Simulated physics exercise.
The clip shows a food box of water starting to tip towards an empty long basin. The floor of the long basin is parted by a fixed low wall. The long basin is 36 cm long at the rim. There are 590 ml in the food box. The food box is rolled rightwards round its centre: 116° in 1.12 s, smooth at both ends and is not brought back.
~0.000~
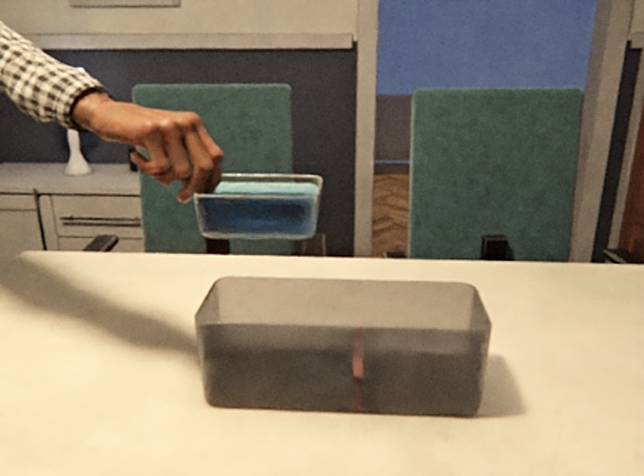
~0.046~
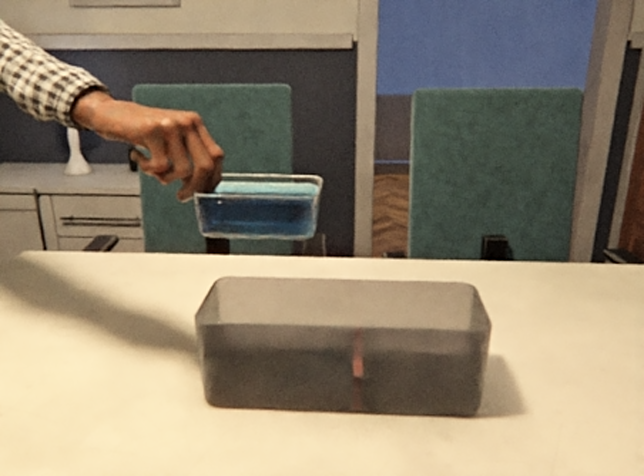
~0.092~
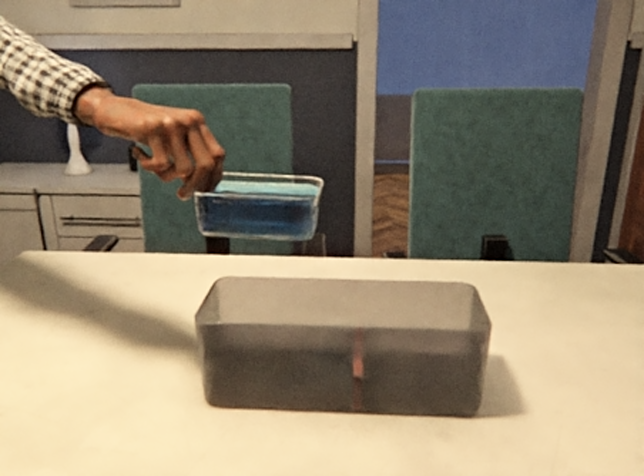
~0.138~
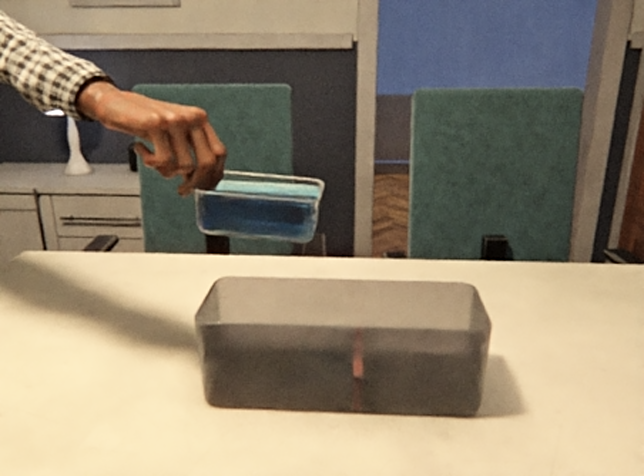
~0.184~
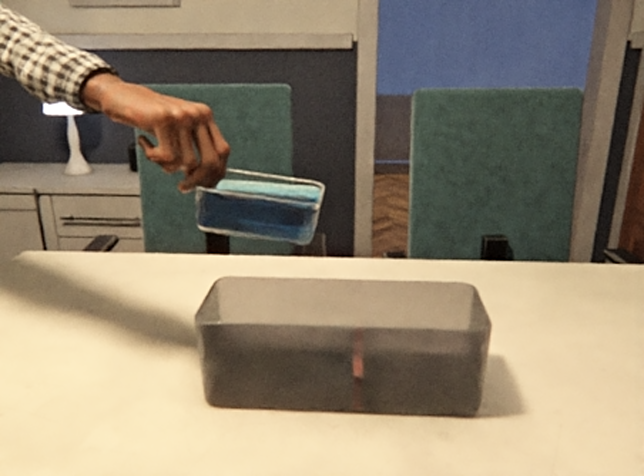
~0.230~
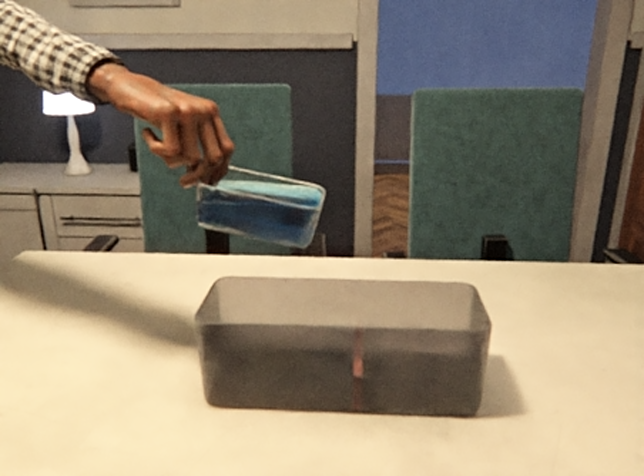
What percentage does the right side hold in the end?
Roughly 65 per cent is past the wall.
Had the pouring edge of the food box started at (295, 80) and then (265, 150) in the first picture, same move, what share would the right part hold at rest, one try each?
First 55, then 5 per cent.
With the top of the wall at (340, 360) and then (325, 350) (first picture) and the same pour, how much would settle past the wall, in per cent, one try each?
First 70, then 80 per cent.
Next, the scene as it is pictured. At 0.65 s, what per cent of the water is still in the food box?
Some 22 per cent.
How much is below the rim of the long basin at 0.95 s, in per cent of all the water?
Near 92 in a hundred.
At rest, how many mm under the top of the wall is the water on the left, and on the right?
Left about 44 mm, right about 32 mm.
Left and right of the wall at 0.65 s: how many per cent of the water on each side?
Left about 3, right about 32.
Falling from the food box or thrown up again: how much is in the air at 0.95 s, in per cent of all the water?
About 3 per cent.
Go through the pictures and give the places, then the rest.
It leans 0°; its right rim is at (320, 188); the water meets the walls at (205, 190) and (318, 193); the long basin's rim runs from (206, 299) to (483, 306); the wall's top is at (358, 349), in the first frame.
It leans 0°; its right rim is at (320, 188); the water meets the walls at (205, 190) and (319, 192), in the second frame.
It leans 2°; its right rim is at (321, 190); the water meets the walls at (205, 190) and (319, 193), in the third frame.
It leans 4°; its right rim is at (321, 192); the water meets the walls at (206, 189) and (319, 194), in the fourth frame.
It leans 8°; its right rim is at (322, 196); the water meets the walls at (207, 189) and (320, 195), in the fifth frame.
It leans 12°; its right rim is at (323, 200); the water meets the walls at (207, 189) and (322, 195), in the sixth frame.
By 0.65 s the tilt is 72° and 21 per cent is still to pour, 3 is left of the wall and 33 right of it.
By 0.95 s the tilt is 110° and 2 per cent is still to pour, 28 is left of the wall and 64 right of it.
By 1.27 s the tilt is 116° and 0 per cent is still to pour, 32 is left of the wall and 65 right of it.
By 1.62 s the tilt is 116° and 0 per cent is still to pour, 31 is left of the wall and 65 right of it.
At rest 31 per cent lies left of the wall, 65 right of it and 4 outside.
